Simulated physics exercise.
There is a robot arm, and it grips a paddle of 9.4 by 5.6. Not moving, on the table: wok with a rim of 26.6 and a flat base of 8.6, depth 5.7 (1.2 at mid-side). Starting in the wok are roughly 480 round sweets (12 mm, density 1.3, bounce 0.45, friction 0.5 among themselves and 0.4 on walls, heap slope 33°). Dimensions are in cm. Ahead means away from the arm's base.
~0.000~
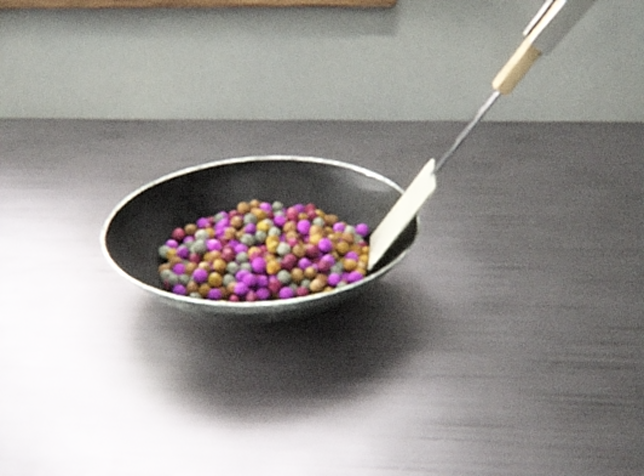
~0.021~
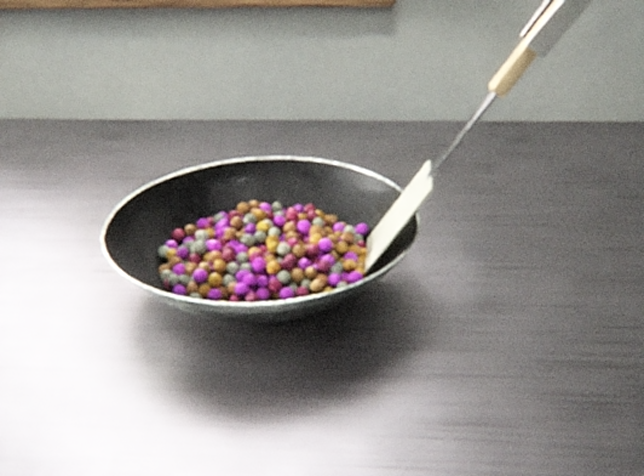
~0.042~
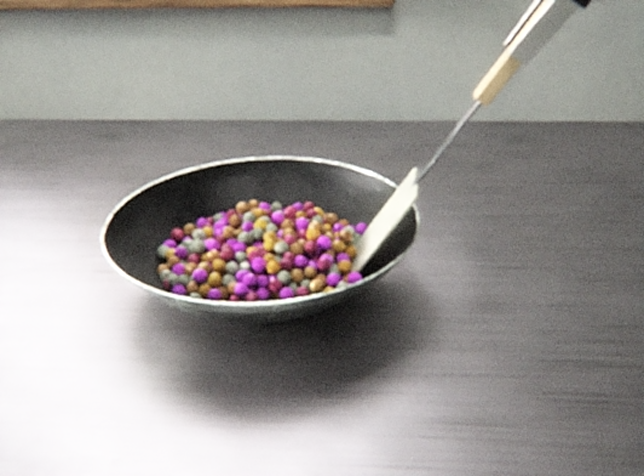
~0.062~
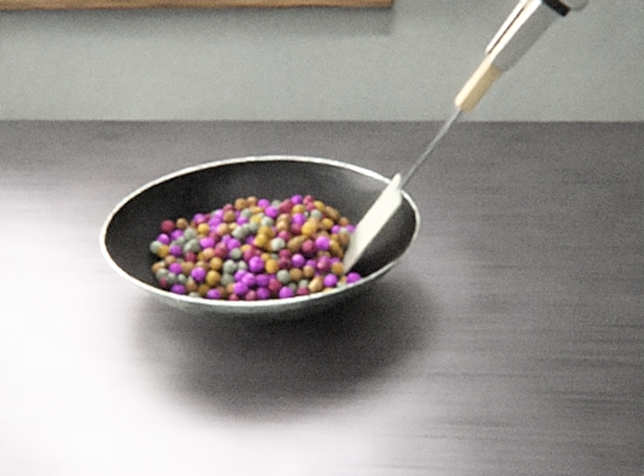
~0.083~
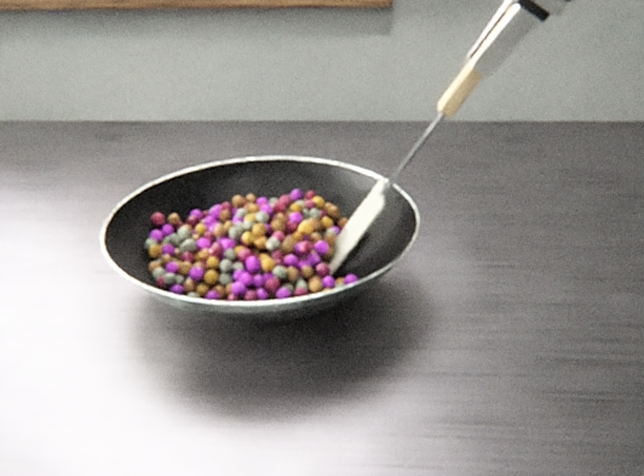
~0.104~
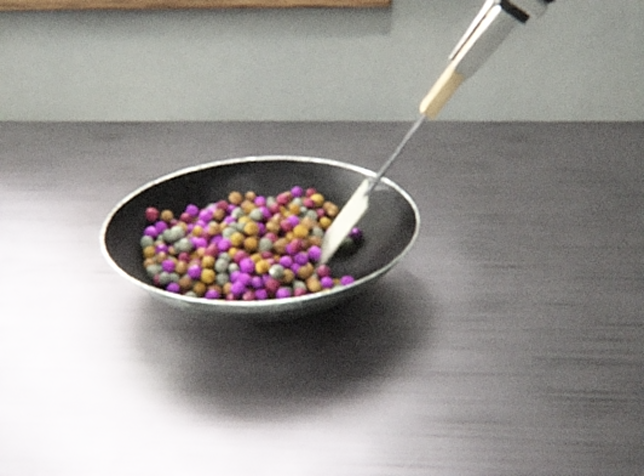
A robot arm's pale spatula pushes colorful round sweets leftward inside a dark wok.
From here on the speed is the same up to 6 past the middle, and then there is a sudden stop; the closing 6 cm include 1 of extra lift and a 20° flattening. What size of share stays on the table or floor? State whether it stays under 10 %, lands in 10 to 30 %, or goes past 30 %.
It stays under 10 %.
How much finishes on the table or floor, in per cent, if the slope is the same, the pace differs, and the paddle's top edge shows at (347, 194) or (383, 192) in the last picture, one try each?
Respectively, around 0 and 0 per cent.
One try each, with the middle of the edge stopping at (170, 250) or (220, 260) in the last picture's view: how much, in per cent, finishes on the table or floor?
Close to 5 and close to 0 per cent, respectively.
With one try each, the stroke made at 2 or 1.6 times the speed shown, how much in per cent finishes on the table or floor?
The two tries give roughly 15 and 5 in a hundred.
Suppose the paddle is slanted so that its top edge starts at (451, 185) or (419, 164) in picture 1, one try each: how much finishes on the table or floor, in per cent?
Roughly 0% and 0%.
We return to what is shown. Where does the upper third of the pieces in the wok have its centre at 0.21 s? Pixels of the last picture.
About pixel (196, 235).
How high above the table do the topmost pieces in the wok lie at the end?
Some 7.0 cm above the table.
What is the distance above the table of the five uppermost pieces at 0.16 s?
About 5 cm.
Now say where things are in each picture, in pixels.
The first frame shows the paddle top edge at (435, 172), sloping 56°; upper third of the load around (262, 246), from x 165 to 365, top at y 205; 478 in the wok.
The second frame shows the paddle top edge at (431, 174), sloping 56°; upper third of the load around (262, 247), from x 165 to 365, top at y 205.
The third frame shows the paddle top edge at (417, 182), sloping 56°; upper third of the load around (261, 244), from x 165 to 360, top at y 205.
The fourth frame shows the paddle top edge at (400, 188), sloping 56°; upper third of the load around (257, 240), from x 155 to 360, top at y 200.
The fifth frame shows the paddle top edge at (383, 192), sloping 56°; upper third of the load around (250, 239), from x 150 to 360, top at y 195.
The sixth frame shows the paddle top edge at (367, 193), sloping 56°; upper third of the load around (243, 239), from x 145 to 355, top at y 195; 478 in the wok.
After 0.16 s, sloping 55°, highest piece 5 above the table; 478 in the wok.
After 0.21 s, sloping 46°, highest piece 6 above the table; 478 in the wok.
After 0.43 s, sloping 36°, highest piece 7 above the table; 478 in the wok.
After 1.48 s, sloping 36°, highest piece 7 above the table; 478 in the wok.
In the end, 478 in the wok. That is 0 % on the table or floor.
